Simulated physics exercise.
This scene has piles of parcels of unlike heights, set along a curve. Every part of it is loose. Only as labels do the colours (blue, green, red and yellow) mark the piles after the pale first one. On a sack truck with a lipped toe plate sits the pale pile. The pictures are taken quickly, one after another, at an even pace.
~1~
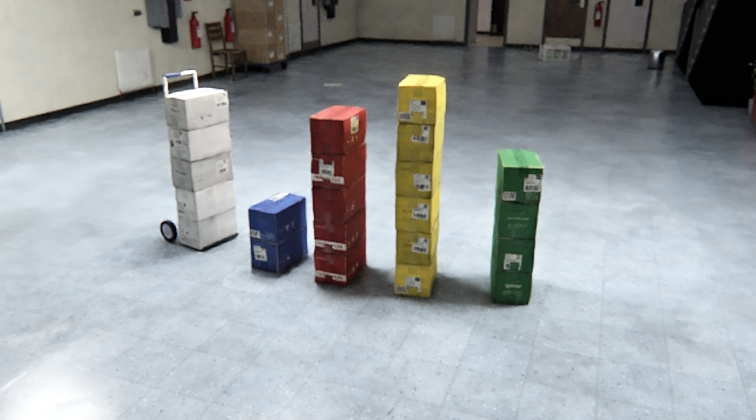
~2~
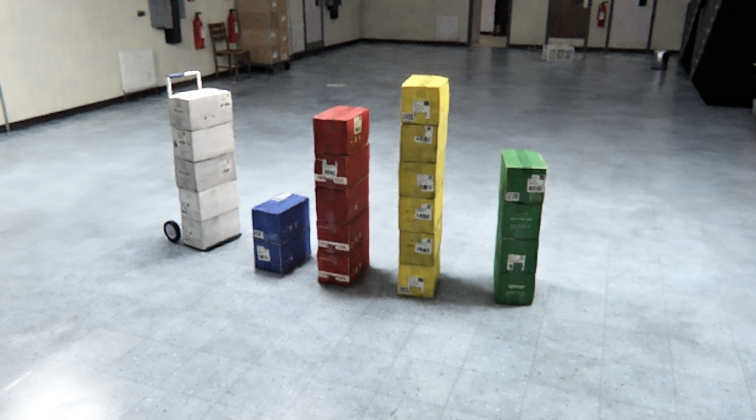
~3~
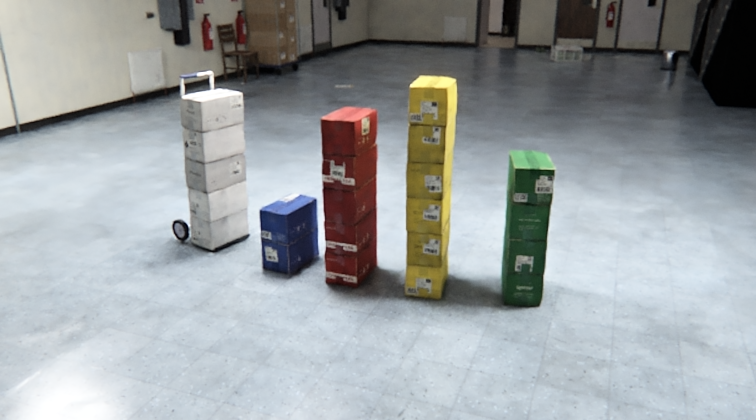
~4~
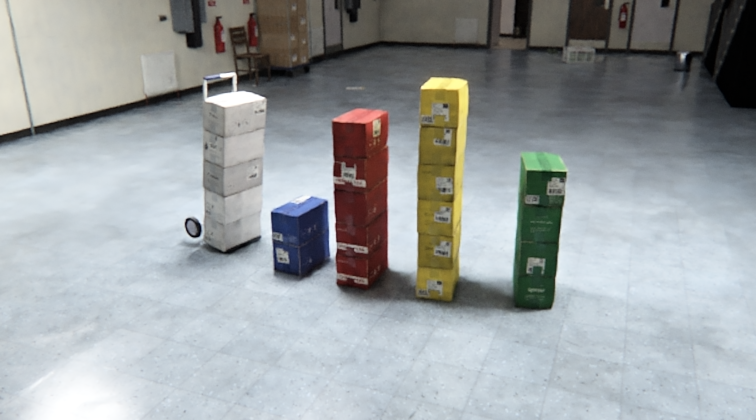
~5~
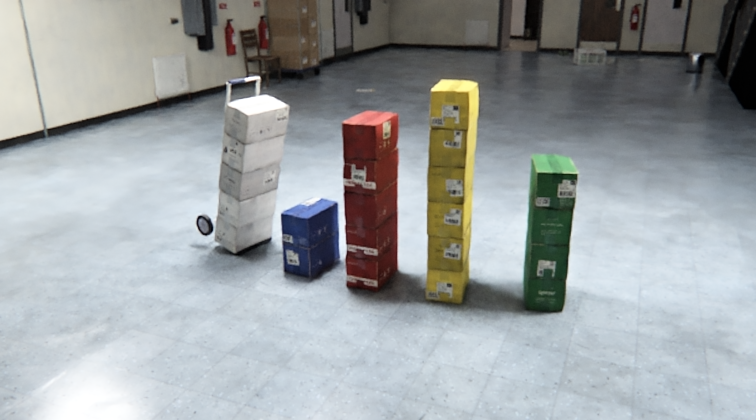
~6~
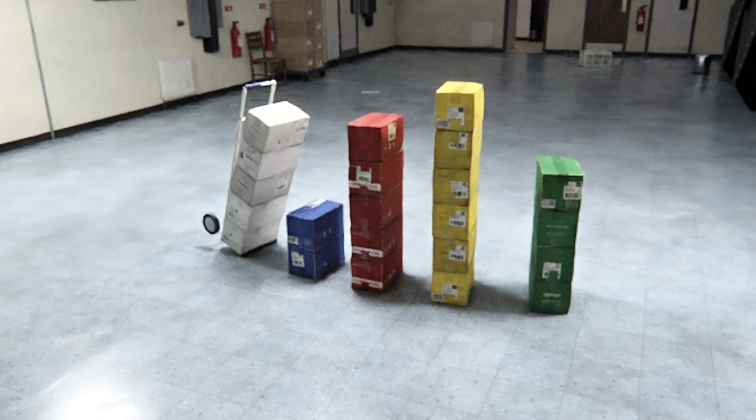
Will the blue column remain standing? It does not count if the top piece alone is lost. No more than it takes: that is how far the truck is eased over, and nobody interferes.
The result for that pile: Spared.
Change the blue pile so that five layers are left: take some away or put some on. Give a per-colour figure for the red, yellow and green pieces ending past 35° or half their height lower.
The numbers come out as red 5, yellow 6 and green 4.
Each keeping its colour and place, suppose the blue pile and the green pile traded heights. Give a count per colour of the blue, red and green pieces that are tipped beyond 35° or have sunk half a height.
Pieces down at the end - blue: 4, red: 5, green: 1.
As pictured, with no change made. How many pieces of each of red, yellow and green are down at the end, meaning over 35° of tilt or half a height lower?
Red 0, yellow 0, green 0.
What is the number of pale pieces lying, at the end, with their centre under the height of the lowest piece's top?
3.
Soon after the last picture, 5 of the pale pile down; none of the 2 blue parcels down (0 of 17 in all colours); top blue parcel unmoved.
A little later, 5 of the pale pile down; none of the 2 blue parcels down (0 of 17 in all colours); top blue parcel shifted a little; top red parcel shifted a little.
At rest, 5 of the pale pile down; none of the 2 blue parcels down (0 of 17 in all colours); top blue parcel shifted a little; top red parcel shifted a little. As the last picture would show them, middles, top blue parcel near (320, 225), top red parcel near (381, 137).
